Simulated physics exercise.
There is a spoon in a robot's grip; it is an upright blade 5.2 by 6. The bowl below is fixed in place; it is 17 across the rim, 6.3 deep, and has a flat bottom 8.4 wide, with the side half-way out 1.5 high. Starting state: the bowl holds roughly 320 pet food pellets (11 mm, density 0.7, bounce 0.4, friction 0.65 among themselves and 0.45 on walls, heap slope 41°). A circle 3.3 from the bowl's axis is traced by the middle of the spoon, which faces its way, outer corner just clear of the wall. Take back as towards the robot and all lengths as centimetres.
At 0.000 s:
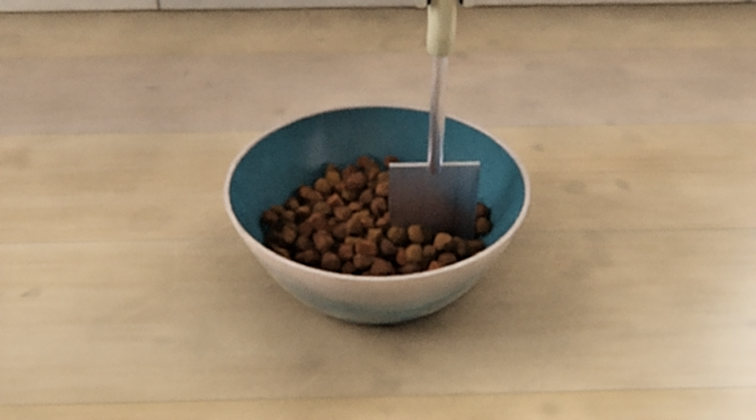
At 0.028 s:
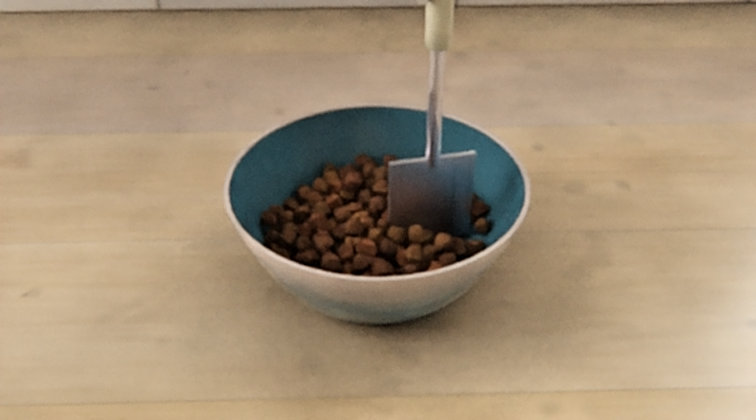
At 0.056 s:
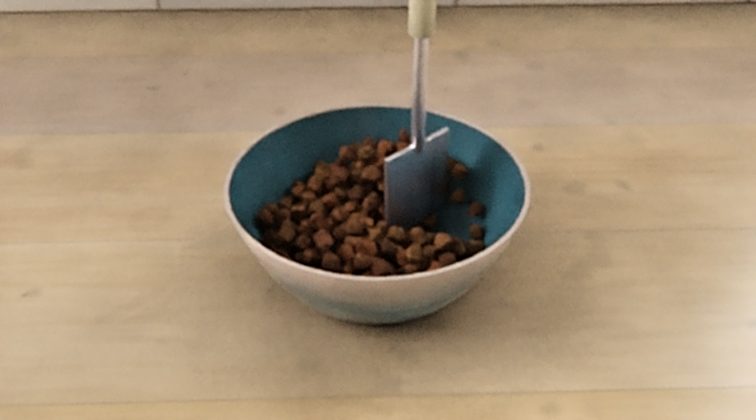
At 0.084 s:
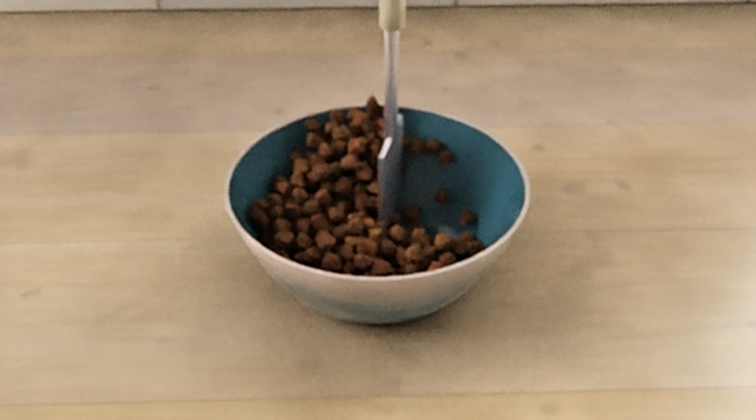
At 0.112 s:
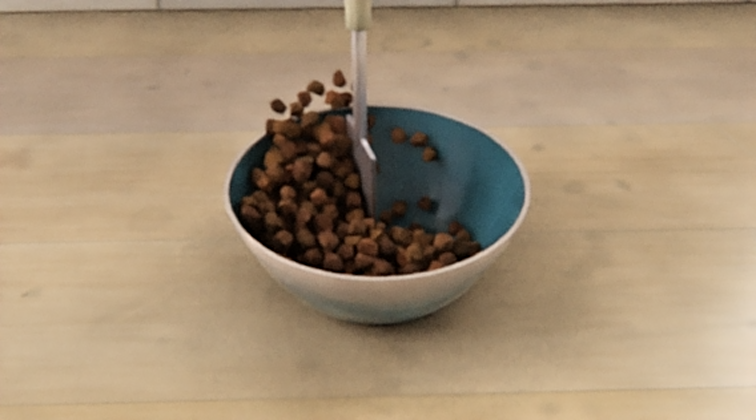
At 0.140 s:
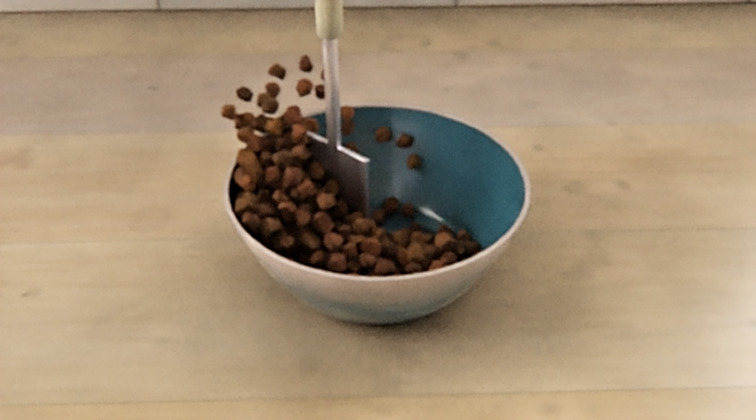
A blue bowl with a pale outside sits on a light wooden surface, seen from the front and slightly above by a still camera. Brown pellets fill its lower part, and a flat metal blade with a cream handle stands upright in them at the right. The blade sweeps leftward around the back, turning as it goes, heaping pellets at the left and tossing several above the rim.
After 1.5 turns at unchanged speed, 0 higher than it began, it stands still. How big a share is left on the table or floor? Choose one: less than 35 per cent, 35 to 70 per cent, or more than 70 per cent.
The share is 35 to 70 per cent.
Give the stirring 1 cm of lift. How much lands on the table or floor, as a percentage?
About 45 per cent.
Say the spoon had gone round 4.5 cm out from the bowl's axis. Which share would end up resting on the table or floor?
In that case some 35 %.
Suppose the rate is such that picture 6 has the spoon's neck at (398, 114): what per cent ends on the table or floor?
Roughly 20 percent of it.
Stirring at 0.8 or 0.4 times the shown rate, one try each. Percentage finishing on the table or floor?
I'd expect about 40 per cent, then about 10 per cent.
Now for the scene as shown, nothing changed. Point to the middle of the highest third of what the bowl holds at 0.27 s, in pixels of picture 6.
I'd put it at around (451, 231).
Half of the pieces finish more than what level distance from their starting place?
I'd estimate close to 17 cm.
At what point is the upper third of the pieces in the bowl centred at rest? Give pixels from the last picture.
(337, 283).
By 0.27 s, 290° round, highest piece 10 above the table; 247 in the bowl, 13 on the table or floor, 63 in flight or on the tool.
By 0.40 s, 81° round, highest piece 11 above the table; 195 in the bowl, 87 on the table or floor, 41 in flight or on the tool.
By 0.67 s, 180° round, highest piece 6 above the table; 170 on the table or floor, 152 in the bowl, 1 in flight or on the tool.
By 1.37 s, 180° round, highest piece 5 above the table; 171 on the table or floor, 152 in the bowl.
Final count, 171 on the table or floor, 152 in the bowl. That is 53 % on the table or floor.
